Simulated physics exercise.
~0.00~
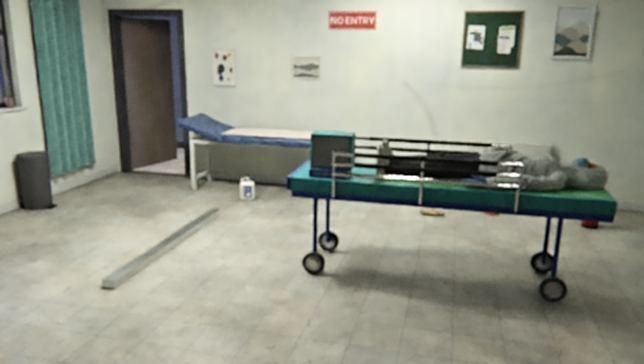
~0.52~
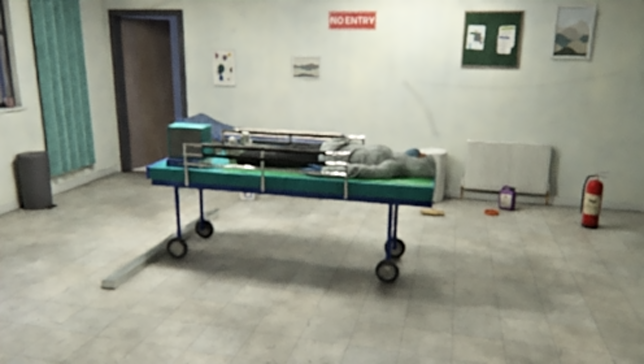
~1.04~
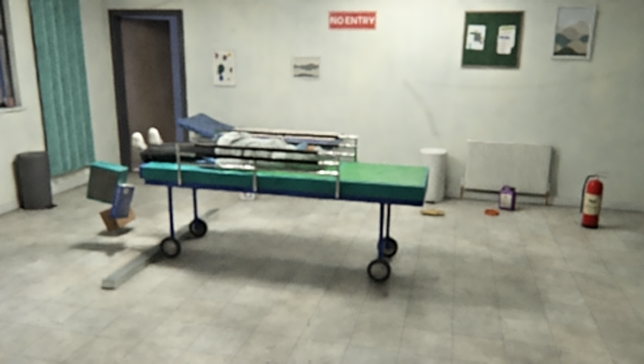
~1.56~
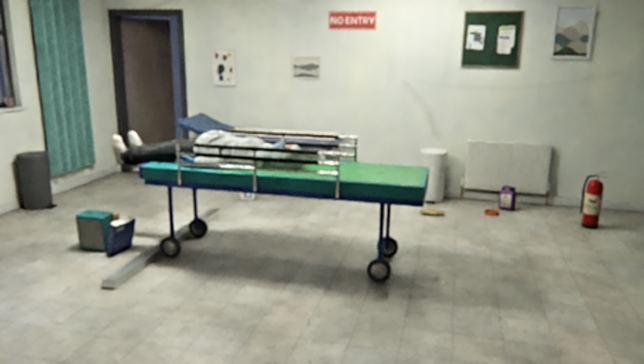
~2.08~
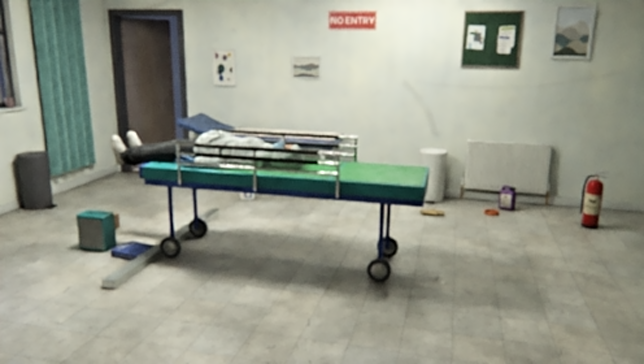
A wheeled trolley with a green mattress and metal side rails carries a limp person in grey, lying feet first, leftward across a pale, grey-floored room seen from a fixed side view. A teal box-shaped monitor rides near the feet, with a red extinguisher by the right wall and a low sill lying on the floor at left. The trolley reaches the sill and stops level. The person keeps sliding left, and the monitor, a blue folder and a brown case tumble off the end. The monitor and folder settle on the floor, and the body rests with both feet beyond the mattress.
